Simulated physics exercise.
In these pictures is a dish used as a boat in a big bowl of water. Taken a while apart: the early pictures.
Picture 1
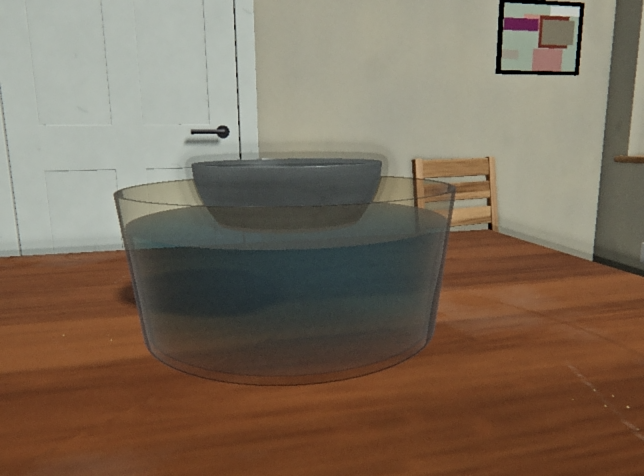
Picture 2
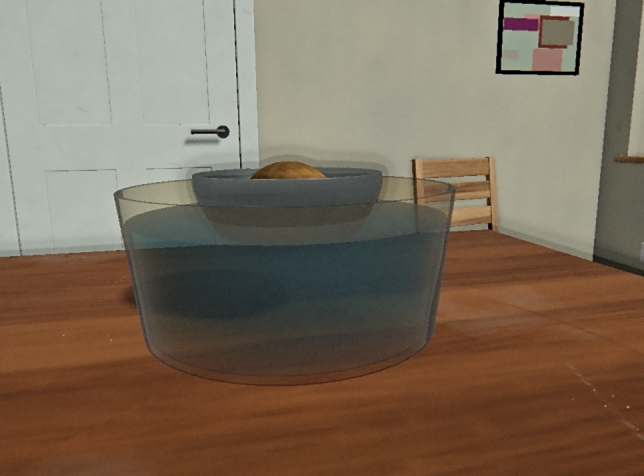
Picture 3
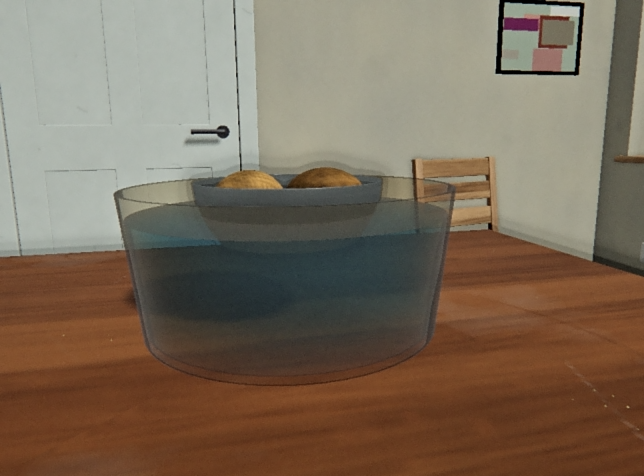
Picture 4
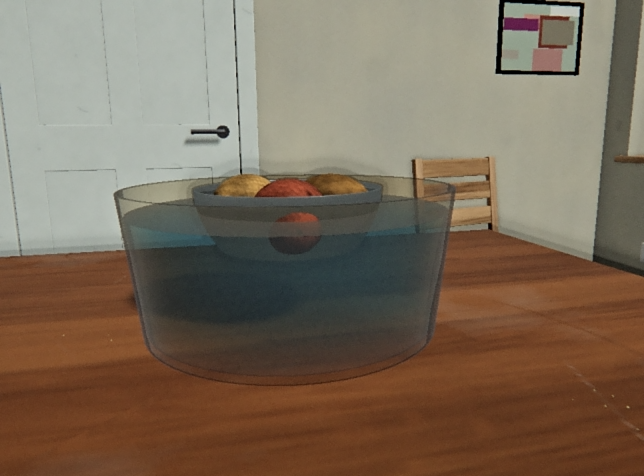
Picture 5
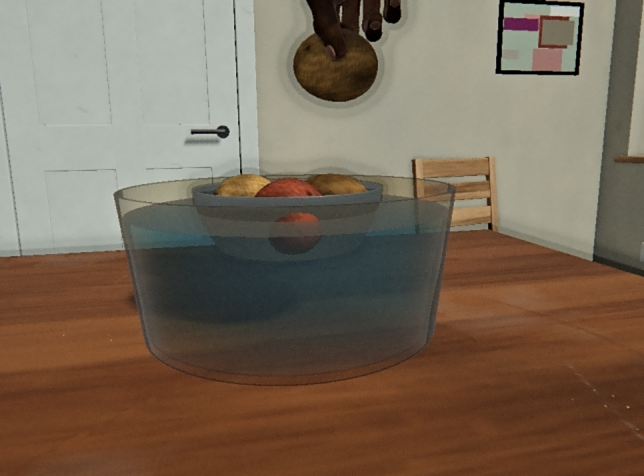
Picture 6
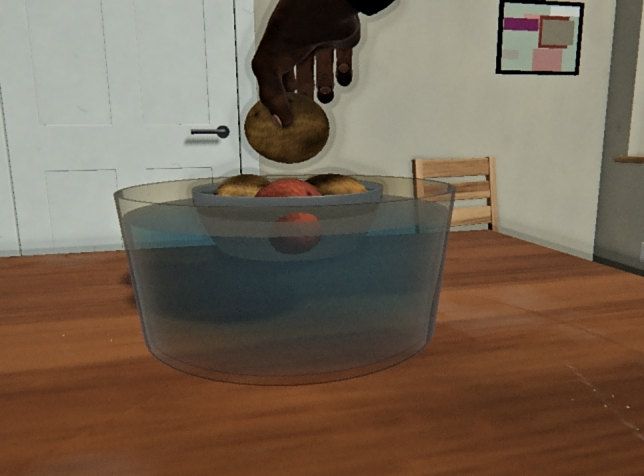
A grey dish floating in a big clear bowl of water sits lower as two brown potatoes, then a reddish one, appear in it, and a dark hand lowers another brown potato from above, moving slightly left. The bowl stands on a brown wooden table, seen from slightly above by a still camera. Behind are a white door at left, a wooden chair and a framed picture at right.
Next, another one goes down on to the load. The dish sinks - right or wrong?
Wrong.
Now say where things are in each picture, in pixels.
Dish (288, 164) empty; most of its side above the surface, in the first picture.
Dish (288, 174) with one aboard; about two thirds of its side above the surface, in the second picture.
Dish (288, 182) with two aboard; about half of its side above the surface, in the third picture.
Dish (288, 189) with three aboard; about a third of its side above the surface, in the fourth picture.
Dish (288, 189) with three aboard; about a third of its side above the surface; the next potato in the hand at (335, 66), in the fifth picture.
Dish (288, 189) with three aboard; about a third of its side above the surface; the next potato in the hand at (287, 128), in the sixth picture.
Next, the potato is in and the dish dips.
After that, it steadies; about a fifth of its side above the surface.
Finally, the dish floats; about a fifth of its side above the surface.
